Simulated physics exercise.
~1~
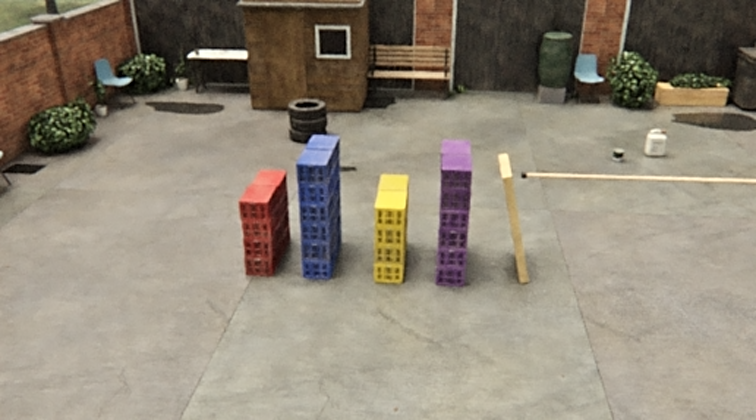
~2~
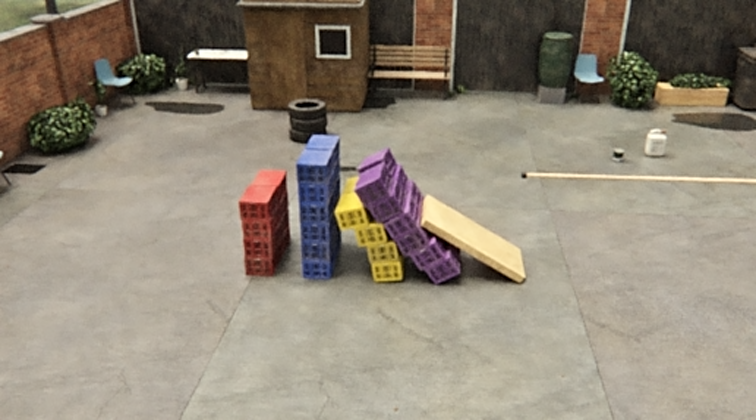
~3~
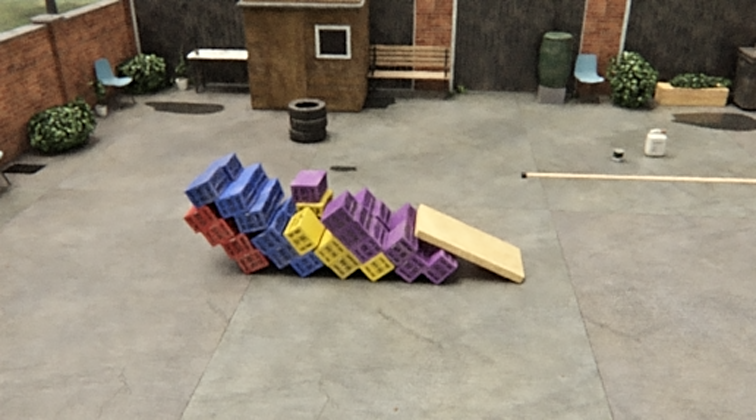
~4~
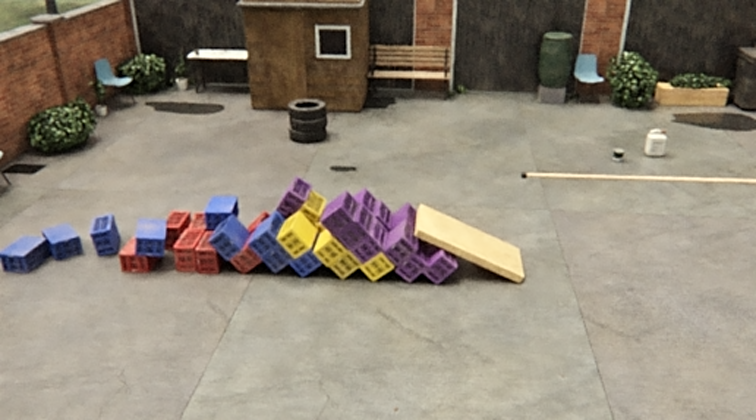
Wooden board tipping left into purple crates, toppling yellow, blue and red stacks in turn, leaving crates strewn across the yard.
